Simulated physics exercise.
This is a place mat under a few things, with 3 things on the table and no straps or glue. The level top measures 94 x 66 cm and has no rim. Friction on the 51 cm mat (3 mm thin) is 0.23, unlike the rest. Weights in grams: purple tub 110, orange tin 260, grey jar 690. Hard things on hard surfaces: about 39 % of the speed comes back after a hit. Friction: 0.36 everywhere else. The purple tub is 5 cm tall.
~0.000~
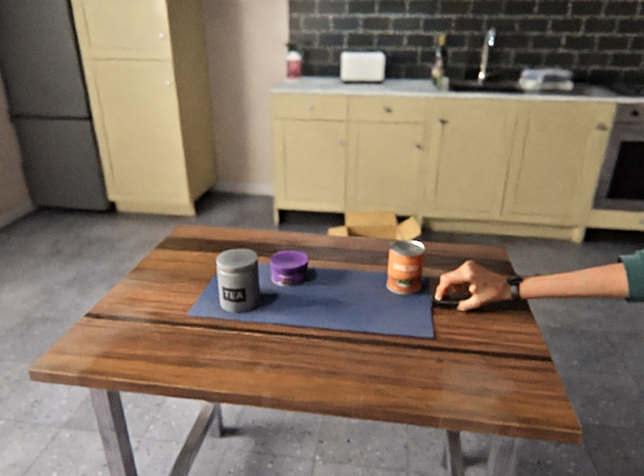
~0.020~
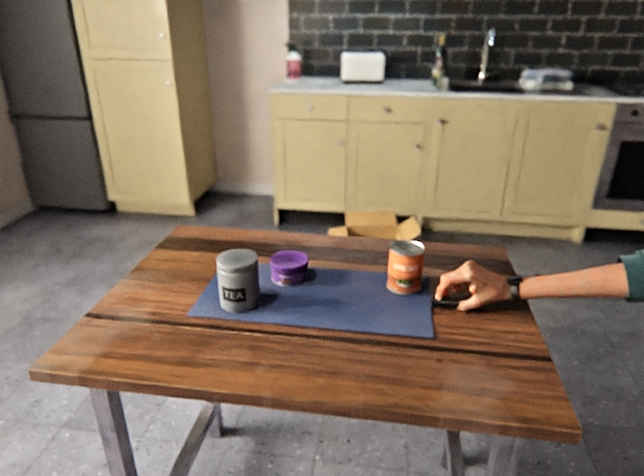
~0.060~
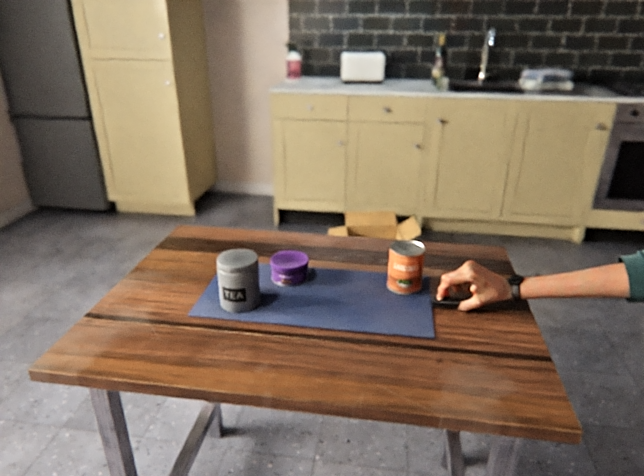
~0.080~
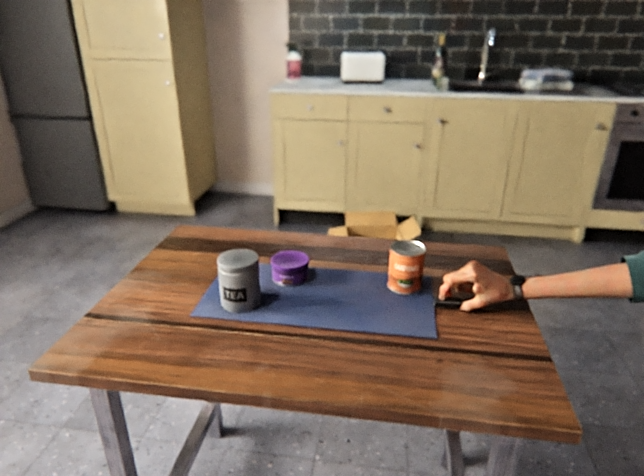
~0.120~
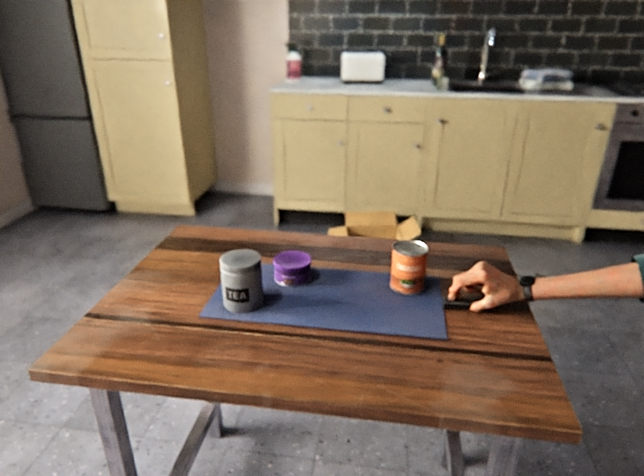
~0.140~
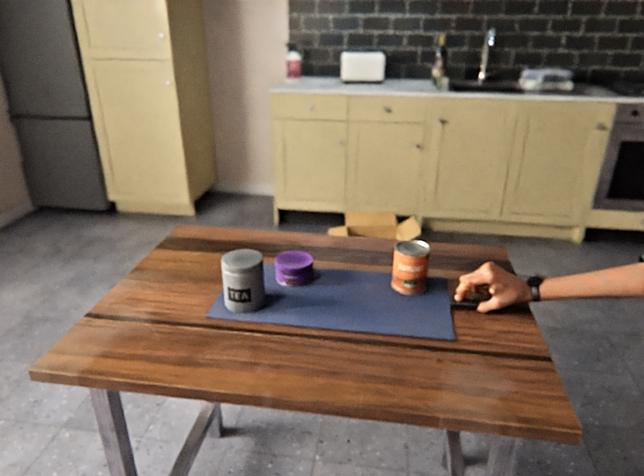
The clip opens on a wooden table in a kitchen, where a grey tea jar, a purple tub and an orange tin stand on a blue place mat. A hand at the mat's right edge stays nearly still, then pulls it slightly to the right, and all three containers shift along with it.
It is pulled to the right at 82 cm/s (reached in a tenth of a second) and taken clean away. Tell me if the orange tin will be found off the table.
The orange tin goes over the edge.
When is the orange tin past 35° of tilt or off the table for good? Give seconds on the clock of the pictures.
Near 0.6 s.
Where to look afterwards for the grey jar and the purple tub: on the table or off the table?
The grey jar ends on the table; the purple tub ends off the table.
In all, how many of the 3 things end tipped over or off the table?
In all, 2.
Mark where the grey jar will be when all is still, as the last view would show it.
At about (356, 291).
By 0.44 s, mat pulled 29 cm; orange tin 18 cm from its spot near (486, 273); purple tub 18 cm from its spot; grey jar 16 cm from its spot.
By 0.74 s, mat pulled 53 cm; orange tin now off the table; grey jar 25 cm from its spot; purple tub 43 cm from its spot.
By 1.14 s, mat pulled 86 cm; purple tub now off the table; grey jar 25 cm from its spot.
When it is over (1.8 s), off the table, purple tub and orange tin; not toppled but over 6 cm from the start, grey jar.
